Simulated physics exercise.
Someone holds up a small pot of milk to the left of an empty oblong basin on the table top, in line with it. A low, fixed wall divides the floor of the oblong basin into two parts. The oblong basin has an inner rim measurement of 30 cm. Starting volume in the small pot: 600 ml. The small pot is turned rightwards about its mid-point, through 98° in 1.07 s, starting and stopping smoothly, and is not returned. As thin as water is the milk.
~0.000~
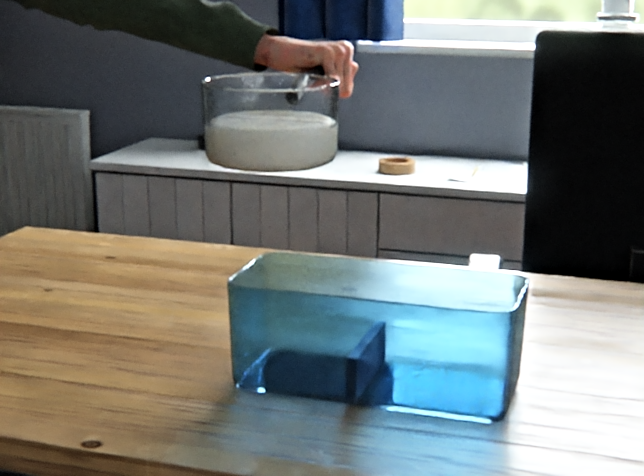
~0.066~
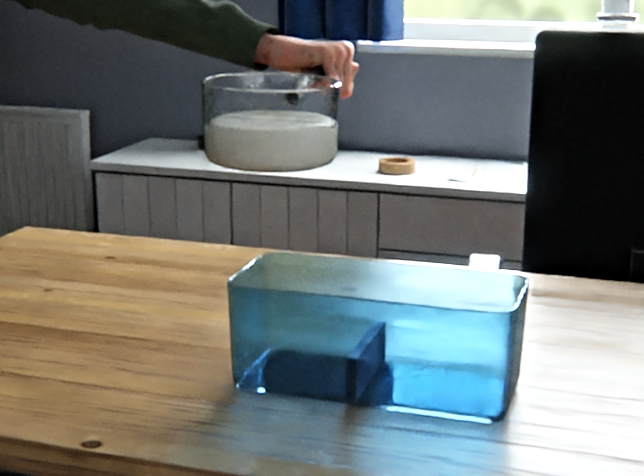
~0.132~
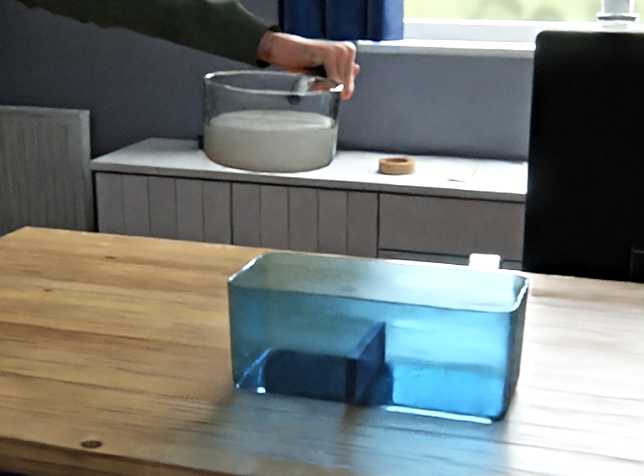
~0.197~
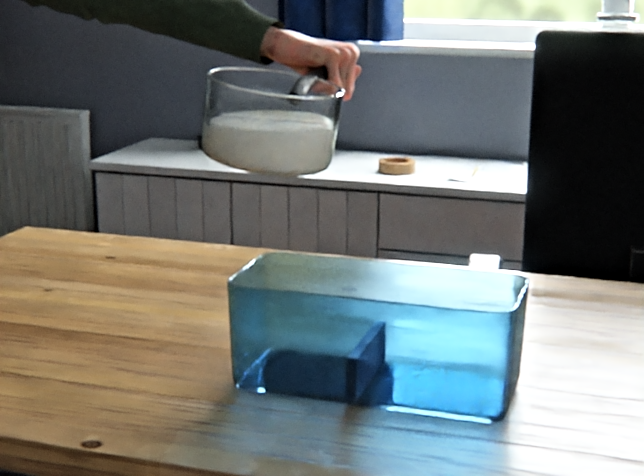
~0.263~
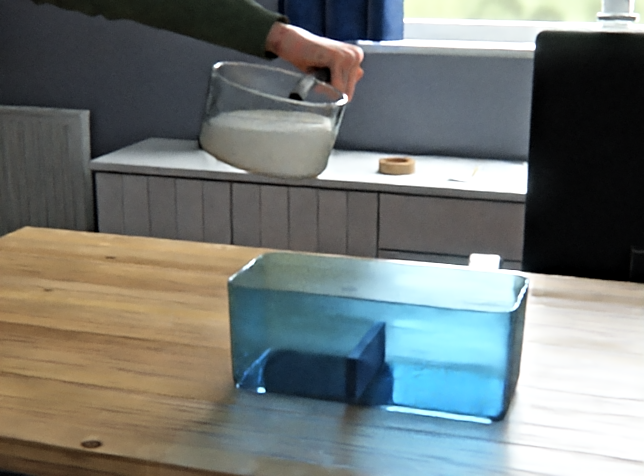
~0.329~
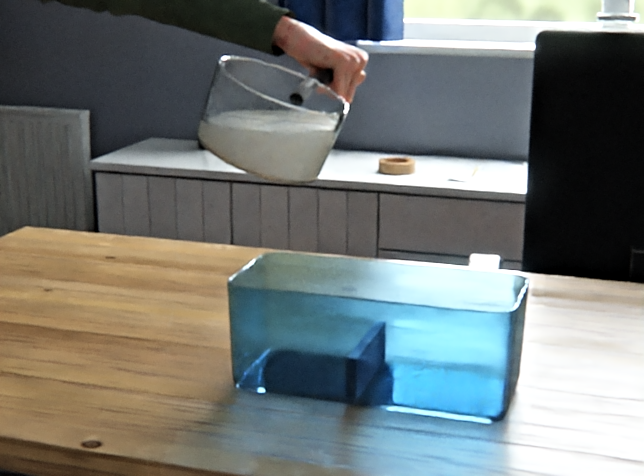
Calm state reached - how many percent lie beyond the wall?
80 percent, roughly.
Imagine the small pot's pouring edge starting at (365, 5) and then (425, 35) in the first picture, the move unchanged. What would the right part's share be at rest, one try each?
Some 90 and 75 per cent, in that order.
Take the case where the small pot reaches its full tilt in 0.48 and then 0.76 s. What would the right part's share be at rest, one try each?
Around 75 per cent first, around 80 per cent next.
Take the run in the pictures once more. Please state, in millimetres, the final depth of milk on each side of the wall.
Some 8 mm on the left and 26 mm on the right.
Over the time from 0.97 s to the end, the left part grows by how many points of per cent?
Close to 14% of the whole.
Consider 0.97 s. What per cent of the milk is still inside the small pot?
Around 20 in a hundred.
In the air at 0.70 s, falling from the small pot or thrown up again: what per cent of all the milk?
30 %.
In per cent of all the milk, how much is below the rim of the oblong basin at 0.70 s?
3 %, give or take.
After 0.70 s the tilt is 72° and 67 per cent is still to pour, 1 is left of the wall and 3 right of it.
After 0.97 s the tilt is 96° and 20 per cent is still to pour, 5 is left of the wall and 57 right of it.
After 1.26 s the tilt is 98° and 3 per cent is still to pour, 14 is left of the wall and 78 right of it.
After 1.57 s the tilt is 98° and 0 per cent is still to pour, 18 is left of the wall and 80 right of it.
In the end 19 per cent lies left of the wall, 80 right of it and 1 outside.
